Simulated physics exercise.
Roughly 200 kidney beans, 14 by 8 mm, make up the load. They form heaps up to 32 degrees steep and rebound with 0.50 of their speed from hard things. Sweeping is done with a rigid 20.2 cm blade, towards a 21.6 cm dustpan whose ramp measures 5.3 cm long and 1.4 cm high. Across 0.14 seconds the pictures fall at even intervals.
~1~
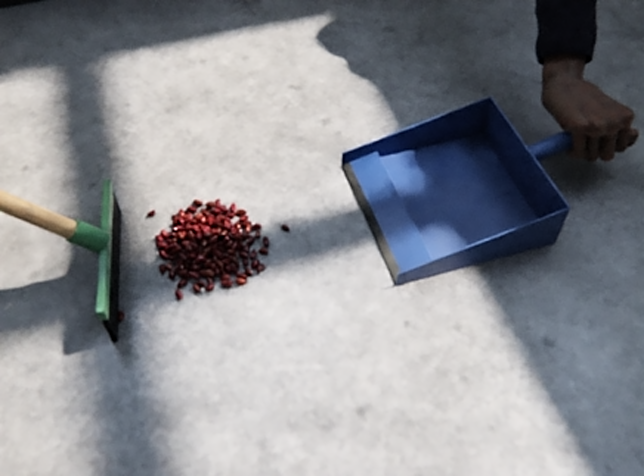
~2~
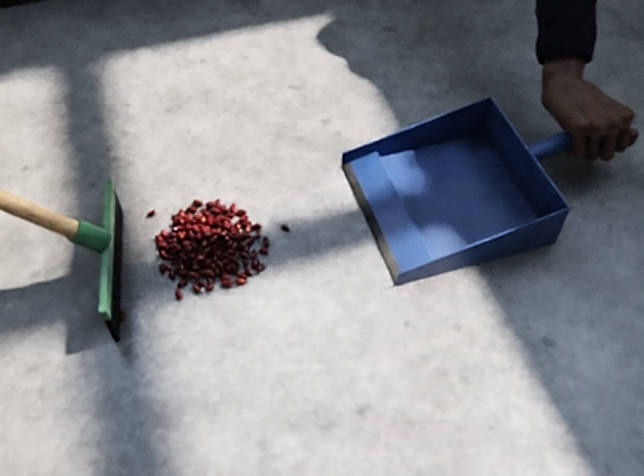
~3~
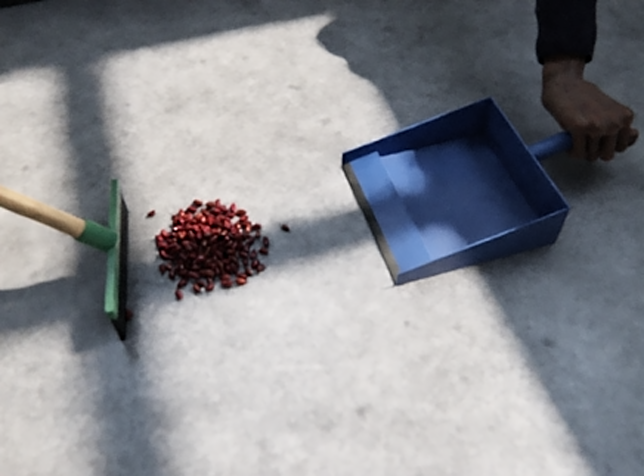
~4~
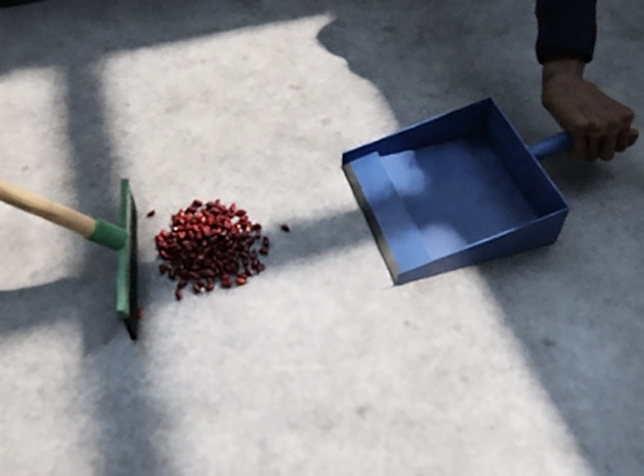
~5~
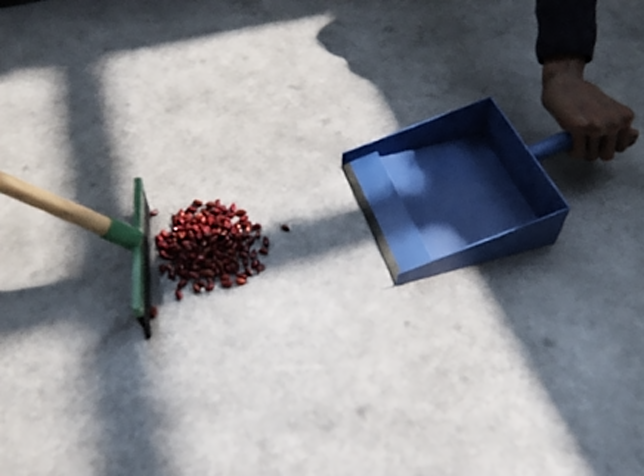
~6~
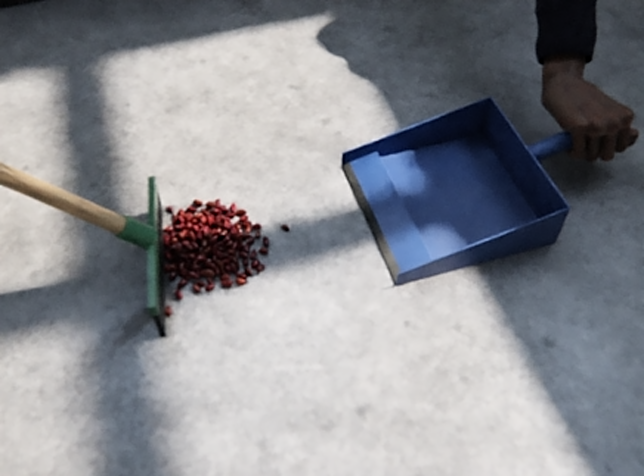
A green blade on a wooden handle slides right across a grey floor, reaches a small pile of dark red beans and nudges its left edge, while a hand at the right holds a blue dustpan still.
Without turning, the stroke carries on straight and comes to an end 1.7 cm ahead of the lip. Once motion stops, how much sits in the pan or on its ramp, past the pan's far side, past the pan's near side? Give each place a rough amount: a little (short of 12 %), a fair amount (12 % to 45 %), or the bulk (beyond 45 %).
Pan: A fair amount; far side: A little; near side: A little.
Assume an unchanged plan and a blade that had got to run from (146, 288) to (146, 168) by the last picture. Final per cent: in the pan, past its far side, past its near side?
Pan 10; far 20; near 0.
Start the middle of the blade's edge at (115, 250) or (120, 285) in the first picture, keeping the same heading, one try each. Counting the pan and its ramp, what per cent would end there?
35 and 35 per cent, roughly.
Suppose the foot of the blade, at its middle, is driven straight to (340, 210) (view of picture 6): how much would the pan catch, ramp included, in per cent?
Some 35 percent.
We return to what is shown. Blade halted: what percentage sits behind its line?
Around 10 in a hundred.
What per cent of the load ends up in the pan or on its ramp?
I'd say around 40 percent.
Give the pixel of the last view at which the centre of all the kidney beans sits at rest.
Near (376, 233).
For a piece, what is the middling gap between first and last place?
22 cm or thereabouts.
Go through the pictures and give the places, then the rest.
Blade from (103, 315) to (109, 188), moved 0.0 cm, 0 of the pieces shifted so far; middle of the pieces at (207, 245); pan at (456, 199), in the first picture.
Blade from (105, 315) to (111, 188), moved 0.2 cm, 0 of the pieces shifted so far; middle of the pieces at (207, 245), in the second picture.
Blade from (112, 314) to (117, 187), moved 1.0 cm, 1 of the pieces shifted so far; middle of the pieces at (207, 245), in the third picture.
Blade from (123, 313) to (126, 187), moved 2.2 cm, 1 of the pieces shifted so far; middle of the pieces at (207, 245), in the fourth picture.
Blade from (138, 312) to (139, 186), moved 3.9 cm, 1 of the pieces shifted so far; middle of the pieces at (207, 245), in the fifth picture.
Blade from (154, 310) to (153, 184), moved 5.6 cm, 14 of the pieces shifted so far; middle of the pieces at (207, 245); pan at (456, 199), in the sixth picture.
Then, 0.20 s after the last picture, middle of the blade 15 cm from the lip; 0 % over the lip, far side 5 %, near side 0 %.
Then, 0.34 s after the last picture, middle of the blade 7 cm from the lip; 0 % over the lip, far side 5 %, near side 5 %.
Then, 0.60 s after the last picture, middle of the blade 3 cm from the lip; 40 % over the lip, far side 5 %, near side 5 %.
In the end, pan 40 %, far side 5 %, near side 5 %, in front of the lip or behind the blade 45 %.
